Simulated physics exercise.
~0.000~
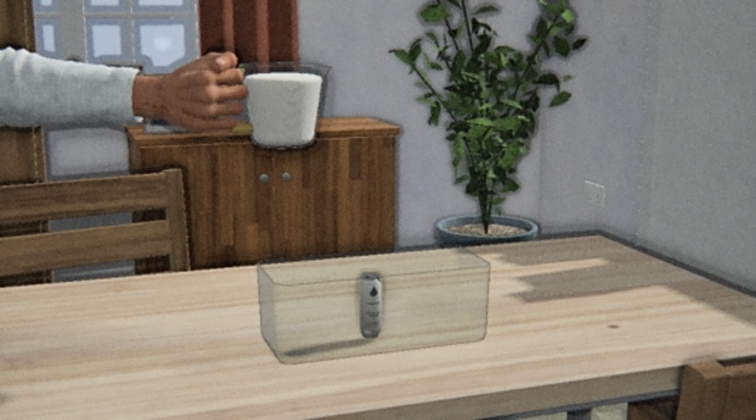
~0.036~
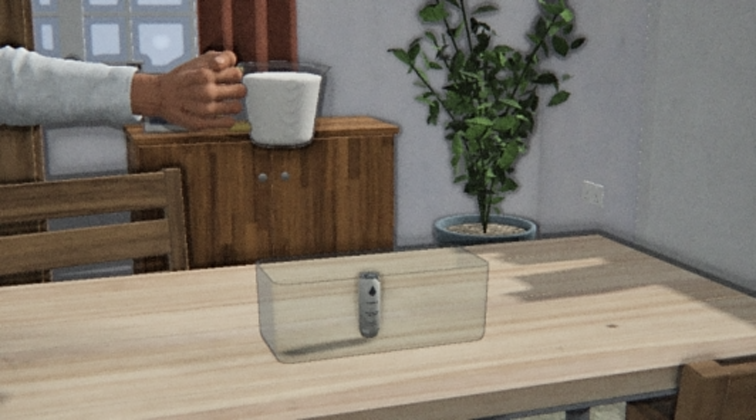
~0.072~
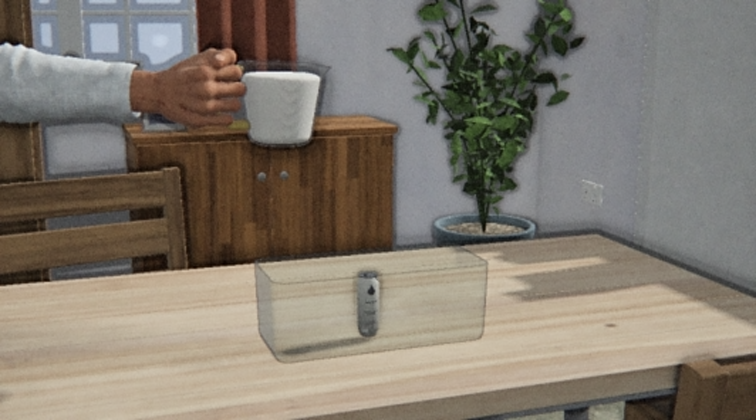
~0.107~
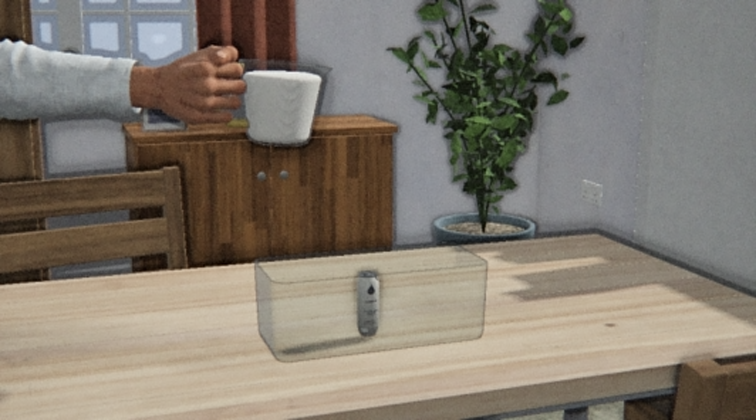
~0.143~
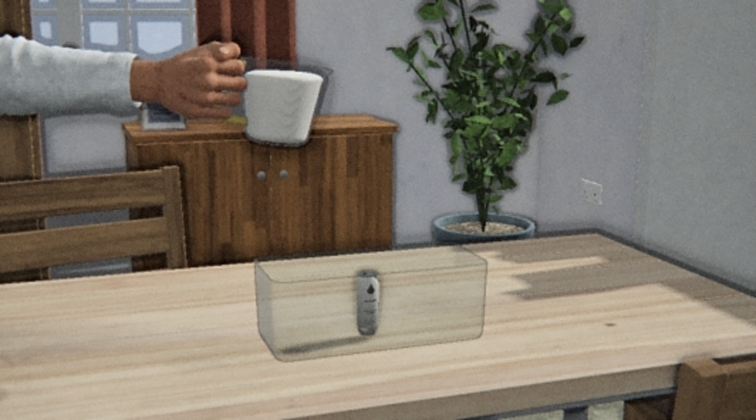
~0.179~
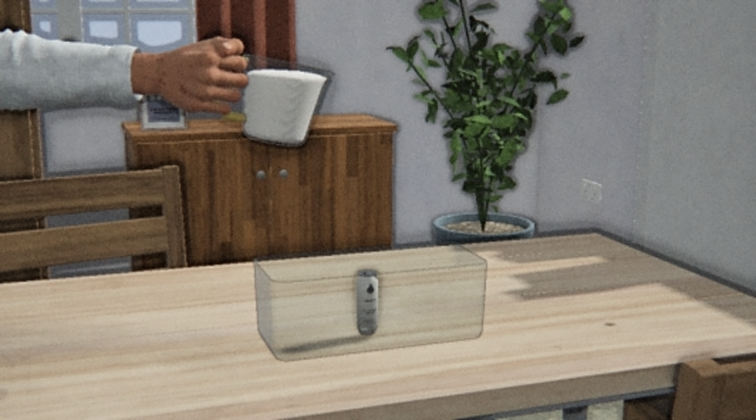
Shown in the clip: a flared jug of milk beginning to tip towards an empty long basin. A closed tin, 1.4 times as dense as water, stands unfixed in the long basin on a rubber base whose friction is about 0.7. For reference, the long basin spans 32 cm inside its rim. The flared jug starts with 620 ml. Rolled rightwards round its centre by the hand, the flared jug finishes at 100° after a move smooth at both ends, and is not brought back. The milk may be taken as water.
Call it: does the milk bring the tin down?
Call: Not brought down.
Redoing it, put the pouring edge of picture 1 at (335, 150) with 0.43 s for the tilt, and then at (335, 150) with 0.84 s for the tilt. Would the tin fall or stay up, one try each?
Try 1: Tipped over; try 2: Tipped over.
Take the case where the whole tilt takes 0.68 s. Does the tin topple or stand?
The tin stays on its base.
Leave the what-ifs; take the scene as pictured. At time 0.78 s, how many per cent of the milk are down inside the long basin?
Some 50 per cent.
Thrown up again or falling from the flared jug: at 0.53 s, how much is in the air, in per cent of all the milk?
Estimate: Some 28 % of the total.
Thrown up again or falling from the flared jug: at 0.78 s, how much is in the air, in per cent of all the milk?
Near 34 in a hundred.
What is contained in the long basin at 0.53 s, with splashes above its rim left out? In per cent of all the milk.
Roughly 1 per cent.
Then, 0.53 s in, the tilt is 69° and 70 per cent is still to pour; the tin stands where it began.
Then, 0.78 s in, the tilt is 99° and 17 per cent is still to pour; the tin stands where it began.
Then, 1.05 s in, the tilt is 100° and 1 per cent is still to pour; the tin stands where it began.
Then, 1.34 s in, the tilt is 100° and 0 per cent is still to pour; the tin stands where it began.
Finally, the tin stands where it began.
